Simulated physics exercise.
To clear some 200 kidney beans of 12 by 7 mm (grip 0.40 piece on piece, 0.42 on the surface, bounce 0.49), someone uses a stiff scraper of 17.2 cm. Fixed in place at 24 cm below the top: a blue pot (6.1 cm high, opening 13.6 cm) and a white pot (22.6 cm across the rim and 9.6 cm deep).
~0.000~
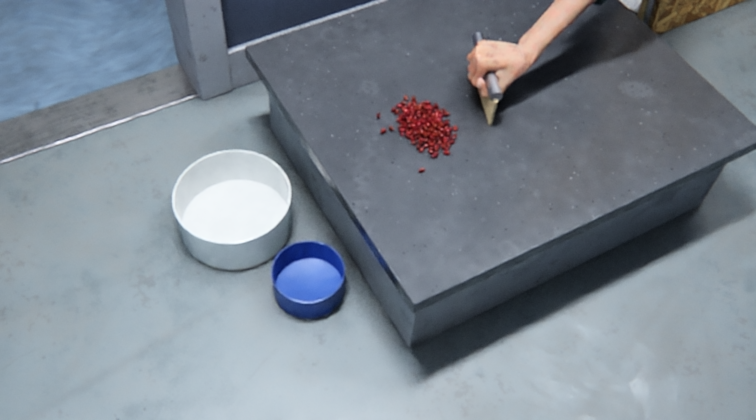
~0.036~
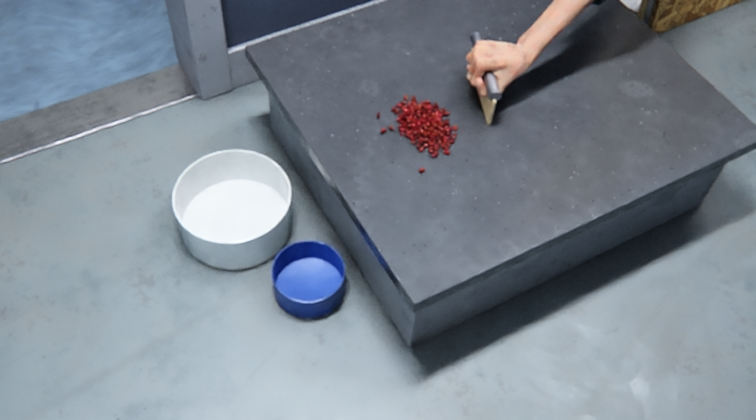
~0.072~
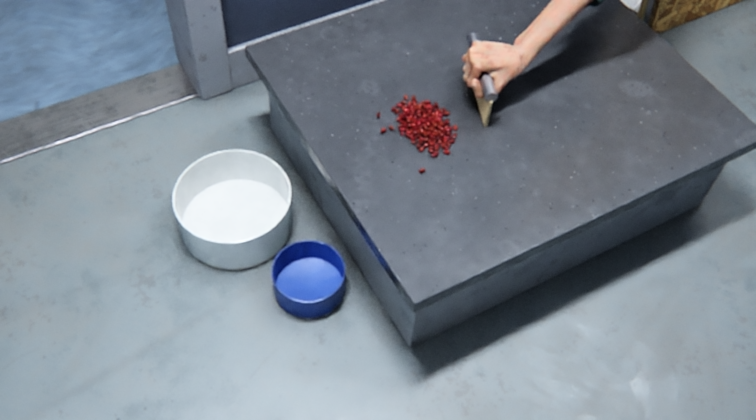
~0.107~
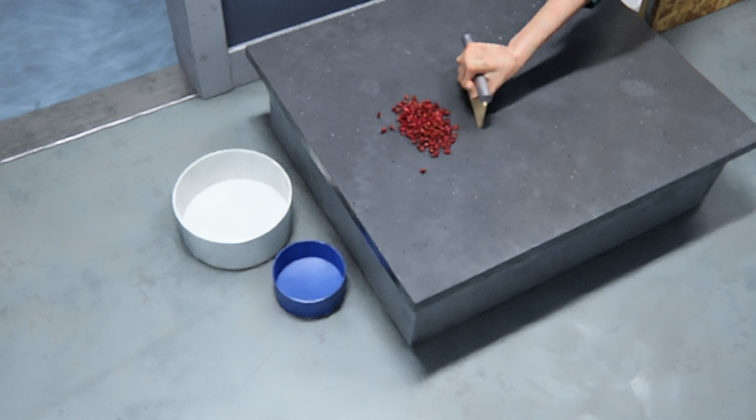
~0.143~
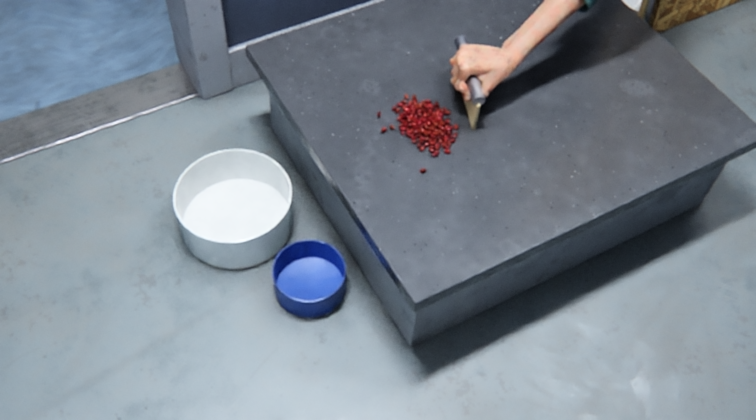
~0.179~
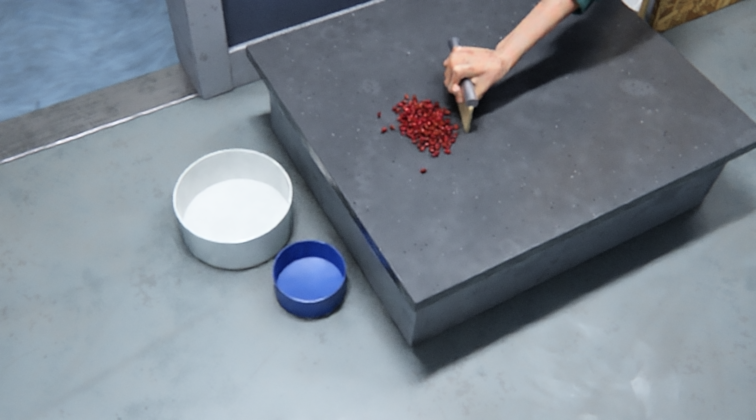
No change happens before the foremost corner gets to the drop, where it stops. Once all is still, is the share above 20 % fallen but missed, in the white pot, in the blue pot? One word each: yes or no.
Fallen but missed: Yes, white pot: No, blue pot: No.
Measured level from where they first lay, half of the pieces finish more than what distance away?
Around 22 cm, measured level.
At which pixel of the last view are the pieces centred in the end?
(322, 151).
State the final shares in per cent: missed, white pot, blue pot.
Result: Missed = 35; white pot = 10; blue pot = 5.
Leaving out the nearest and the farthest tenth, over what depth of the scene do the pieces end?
Estimated width: Near 22 cm.
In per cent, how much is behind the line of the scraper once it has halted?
I'd put it at some 25 in a hundred.
Then, at 0.50 s, scraper 19 cm from its start, spill 17 cm wide; still on top 100 %.
After 0.82 s, scraper 32 cm from its start, spill 22 cm wide; still on top 100 %.
After 1.09 s, scraper 33 cm from its start, spill 23 cm wide; white pot 10 %, off the edge, not caught 30 %, still on top 55 %.
At rest (2.3 s), blue pot 5 %, white pot 10 %, fallen but missed 35 %, still on top 50 %.
